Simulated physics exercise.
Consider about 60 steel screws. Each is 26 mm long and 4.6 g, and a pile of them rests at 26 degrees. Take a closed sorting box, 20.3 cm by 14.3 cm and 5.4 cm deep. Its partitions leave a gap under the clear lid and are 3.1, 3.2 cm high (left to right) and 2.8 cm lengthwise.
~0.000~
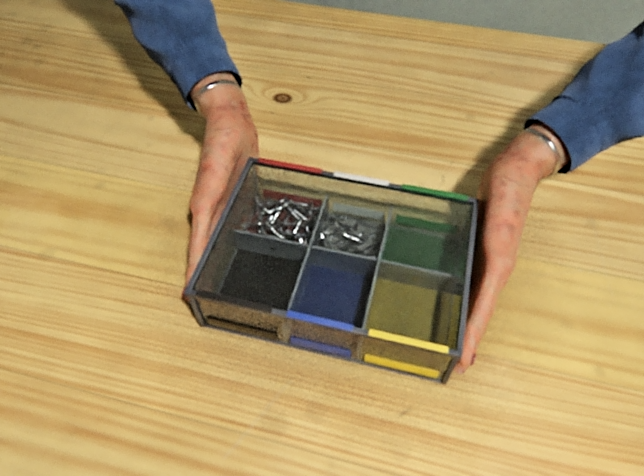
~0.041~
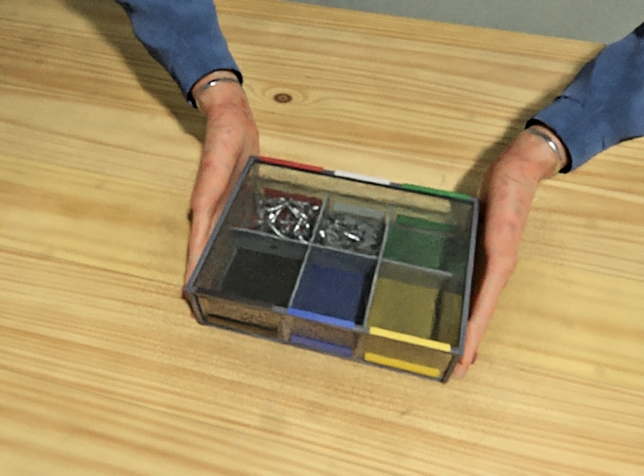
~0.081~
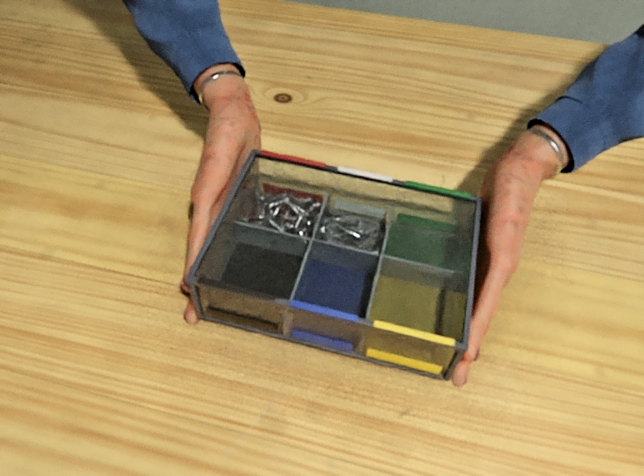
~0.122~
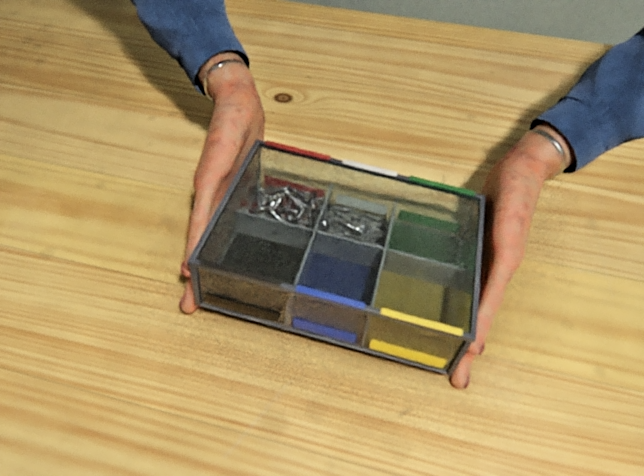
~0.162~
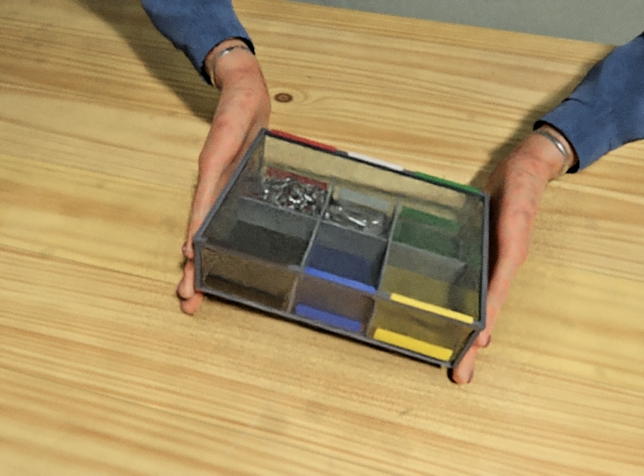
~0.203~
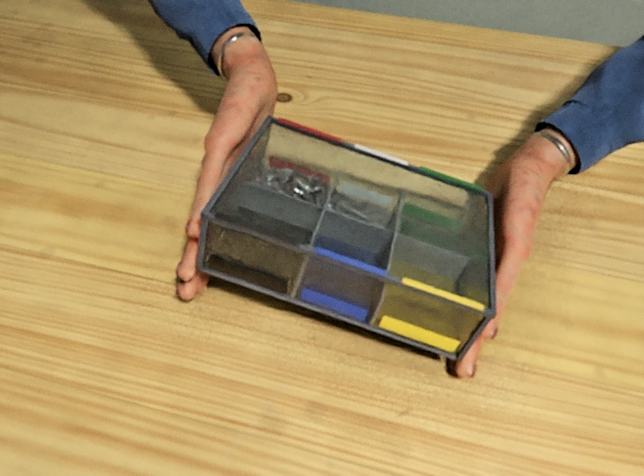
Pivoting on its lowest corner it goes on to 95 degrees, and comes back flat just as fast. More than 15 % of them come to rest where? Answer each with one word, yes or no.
Red: Yes. Blue: No. Green: No. Yellow: No. White: Yes. Black: No.
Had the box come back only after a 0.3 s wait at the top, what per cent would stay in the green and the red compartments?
Green 10; red 50.
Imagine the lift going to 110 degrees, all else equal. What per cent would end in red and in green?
You'd get red at 50 % and green at 10 %.
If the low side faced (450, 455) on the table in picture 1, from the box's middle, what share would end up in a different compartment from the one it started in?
Roughly 90 % of the pieces.
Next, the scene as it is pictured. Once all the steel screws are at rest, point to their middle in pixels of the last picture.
I'd put it at about (324, 219).
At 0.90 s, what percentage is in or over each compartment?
Shares - red: 60, blue: 0, green: 0, yellow: 0, white: 40, black: 0.
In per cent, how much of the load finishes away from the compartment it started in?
Estimate: Some 20 %.
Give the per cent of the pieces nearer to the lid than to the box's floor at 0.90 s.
Estimate: Near 50 per cent.
After 0.90 s, tilt 95 degrees; red 60 %, white 40 %.
Then, at 1.37 s, tilt 41 degrees; red 50 %, green 5 %, white 45 %.
Then, at 1.91 s, tilt 0 degrees; red 50 %, green 5 %, white 45 %.
At rest (2.2 s), red 50 %, blue 0 %, green 5 %, yellow 0 %, white 45 %, black 0 %.
